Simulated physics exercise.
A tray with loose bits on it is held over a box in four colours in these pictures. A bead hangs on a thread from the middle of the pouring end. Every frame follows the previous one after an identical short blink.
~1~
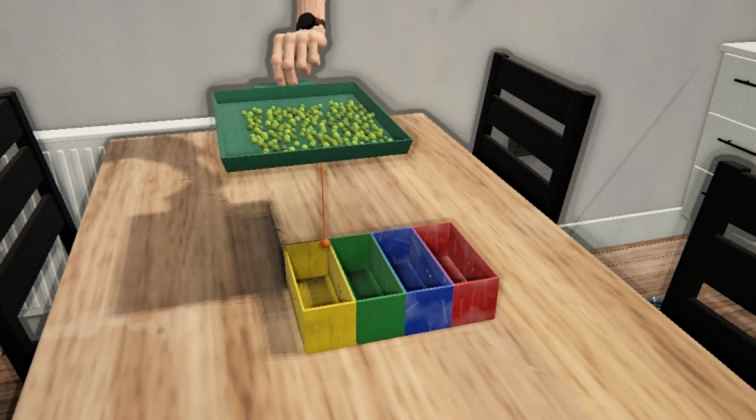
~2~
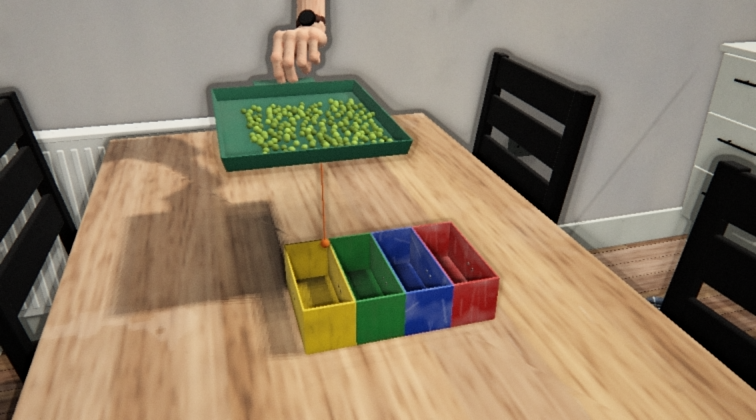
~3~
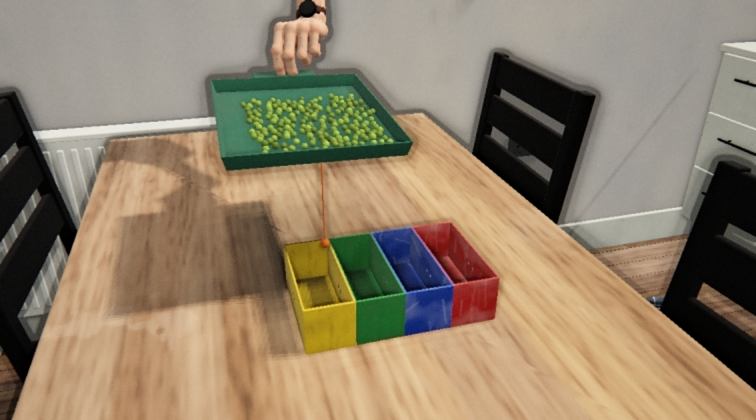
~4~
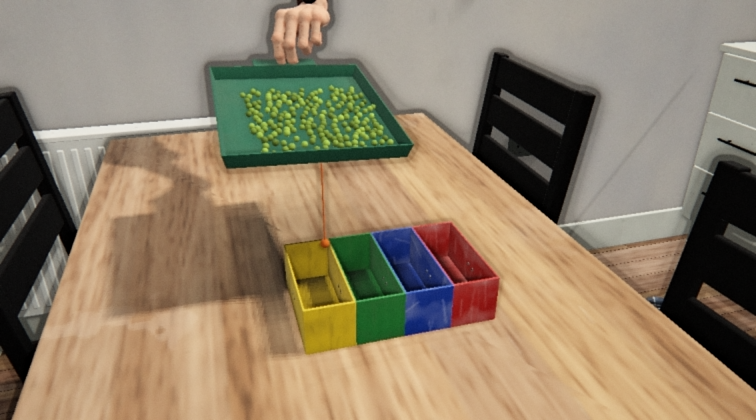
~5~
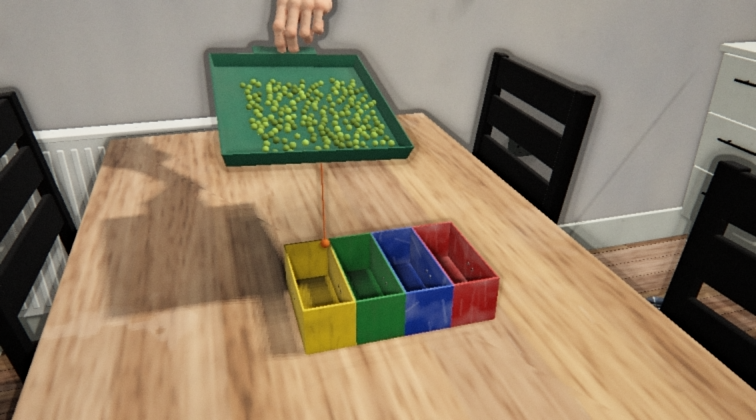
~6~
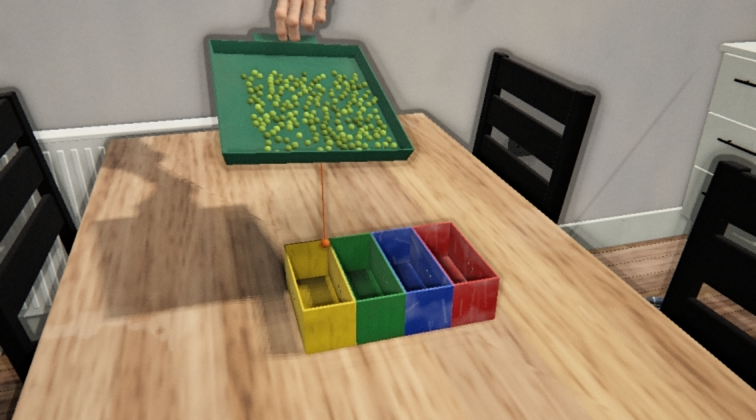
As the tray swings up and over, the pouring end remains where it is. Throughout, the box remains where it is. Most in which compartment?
Blue compartment.
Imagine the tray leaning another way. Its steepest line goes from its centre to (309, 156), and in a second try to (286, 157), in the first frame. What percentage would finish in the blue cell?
Around 10 per cent first, around 0 per cent next.
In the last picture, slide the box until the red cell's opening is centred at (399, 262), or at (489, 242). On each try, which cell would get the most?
So the first one goes to red and the second to the green cell.
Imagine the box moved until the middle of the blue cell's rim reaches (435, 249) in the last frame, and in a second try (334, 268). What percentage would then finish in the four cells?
Trial 1 near 100 %, trial 2 near 60 %.
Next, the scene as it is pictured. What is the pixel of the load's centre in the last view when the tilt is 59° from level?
Somewhere near pixel (364, 140).
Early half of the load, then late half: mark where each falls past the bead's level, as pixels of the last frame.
Early-half point (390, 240); late-half point (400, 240).
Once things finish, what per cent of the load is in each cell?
I'd put the yellow cell near 10, the green cell near 30, the blue cell near 60, and the red cell near 0.
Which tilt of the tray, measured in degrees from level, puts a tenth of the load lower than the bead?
90° or so.
Just after the last frame, tray tipped steeply; almost all on the tray; just a few in the green cell; just a few in the blue cell; just a few falling or outside the box.
A moment on, tray tipped right over; roughly a third on the tray; roughly a quarter in the blue cell; about a tenth in the green cell; just a few in the red cell; just a few in the yellow cell; roughly a quarter falling or outside the box.
Further on, tray tipped past a quarter turn; roughly two thirds in the blue cell; roughly a third in the green cell; about a tenth in the yellow cell; just a few in the red cell.
When it is over, tray tipped past a quarter turn; roughly two thirds in the blue cell; roughly a third in the green cell; about a tenth in the yellow cell; just a few in the red cell.
